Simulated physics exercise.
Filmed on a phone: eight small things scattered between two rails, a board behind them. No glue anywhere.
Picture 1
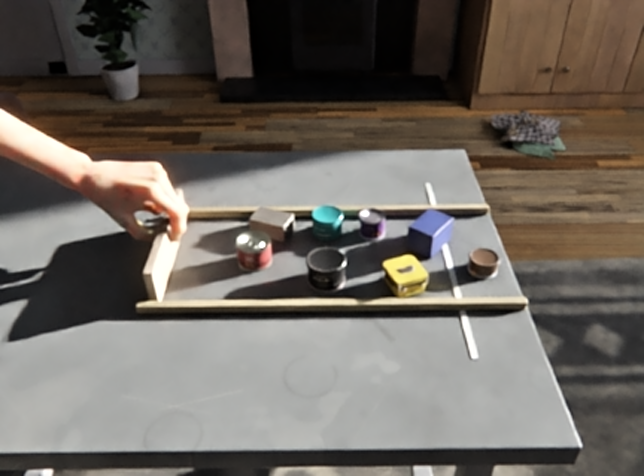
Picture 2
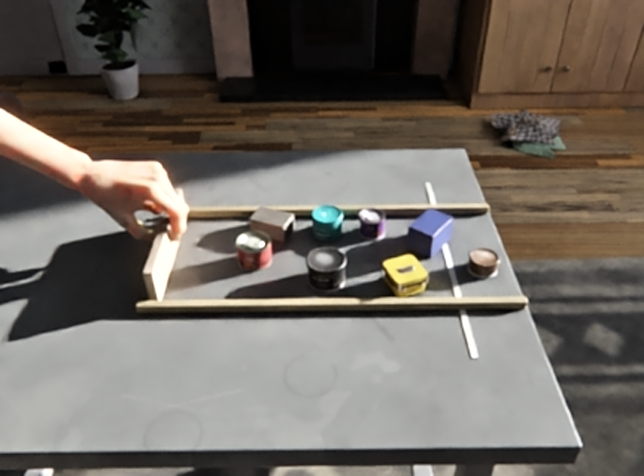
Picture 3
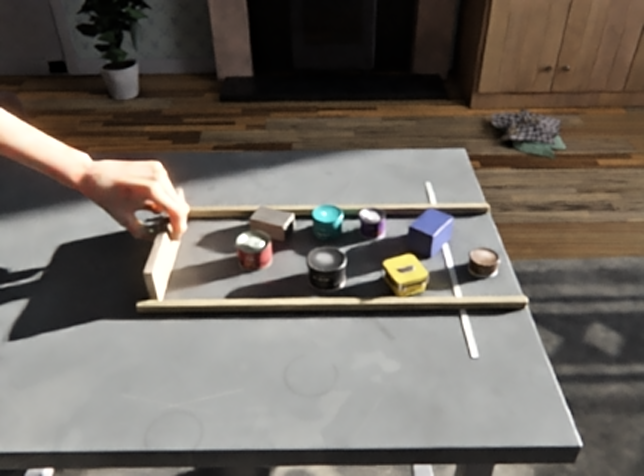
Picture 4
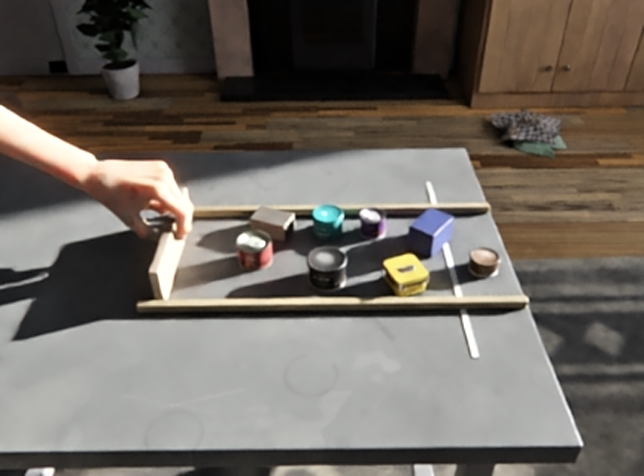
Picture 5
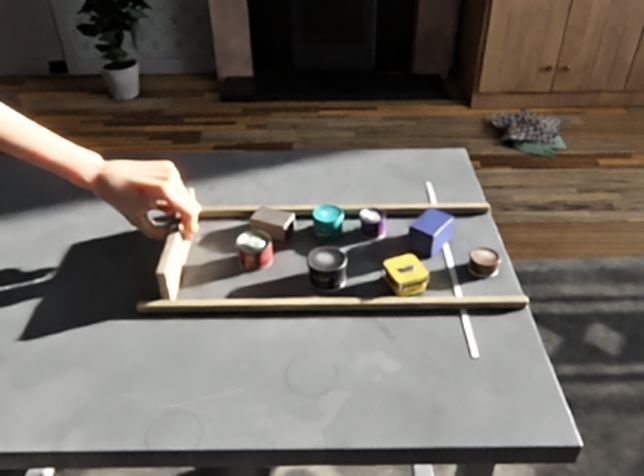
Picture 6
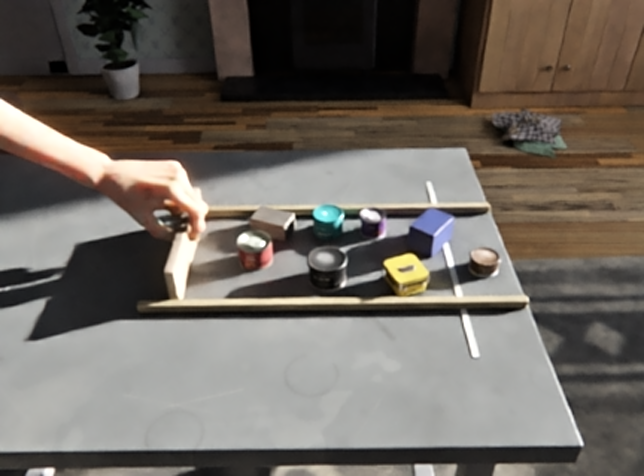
A hand slides a board slightly right between two rails, behind small, still objects.
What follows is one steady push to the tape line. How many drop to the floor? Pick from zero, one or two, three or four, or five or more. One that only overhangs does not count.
The number that fall off is one or two.
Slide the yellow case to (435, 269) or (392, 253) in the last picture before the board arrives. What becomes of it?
The yellow case remains up; is kept.
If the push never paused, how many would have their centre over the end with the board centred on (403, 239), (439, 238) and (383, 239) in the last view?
Past the end: 0, 1 and 0.
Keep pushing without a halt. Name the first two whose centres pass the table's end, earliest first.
They are the purple pot, the turquoise tub.
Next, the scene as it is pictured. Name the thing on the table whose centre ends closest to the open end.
It is the turquoise tub.
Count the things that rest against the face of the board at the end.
3 of them.
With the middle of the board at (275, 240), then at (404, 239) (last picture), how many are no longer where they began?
First 3, then 7.
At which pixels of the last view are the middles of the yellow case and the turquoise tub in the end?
The yellow case at (514, 280), the turquoise tub at (493, 213).
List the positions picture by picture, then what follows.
The first picture shows brown pot (483, 263); blue block (430, 233); yellow case (404, 278); board (167, 243); tape (447, 255).
The second picture shows blue block (430, 233); turquoise tub (327, 223).
The third picture shows yellow case (405, 277); black pot (326, 269).
The fourth picture shows brown pot (484, 262); board (172, 242).
The fifth picture shows blue block (430, 232); grey block (273, 224).
The sixth picture shows brown pot (484, 262); blue block (431, 232); yellow case (405, 276); board (186, 242); tape (448, 254).
Early on, none off yet; brown pot at rest near (484, 262); blue block at rest near (431, 232); yellow case at rest near (405, 276).
A while later, none off yet; brown pot at rest near (484, 262); blue block moving near (437, 234); yellow case at rest near (405, 276).
Further along, none off yet; brown pot at rest near (484, 262); blue block travelled about its own width near (457, 233); yellow case travelled well along near (471, 280).
Finally, the number that fall off is one or two; lost, purple pot.
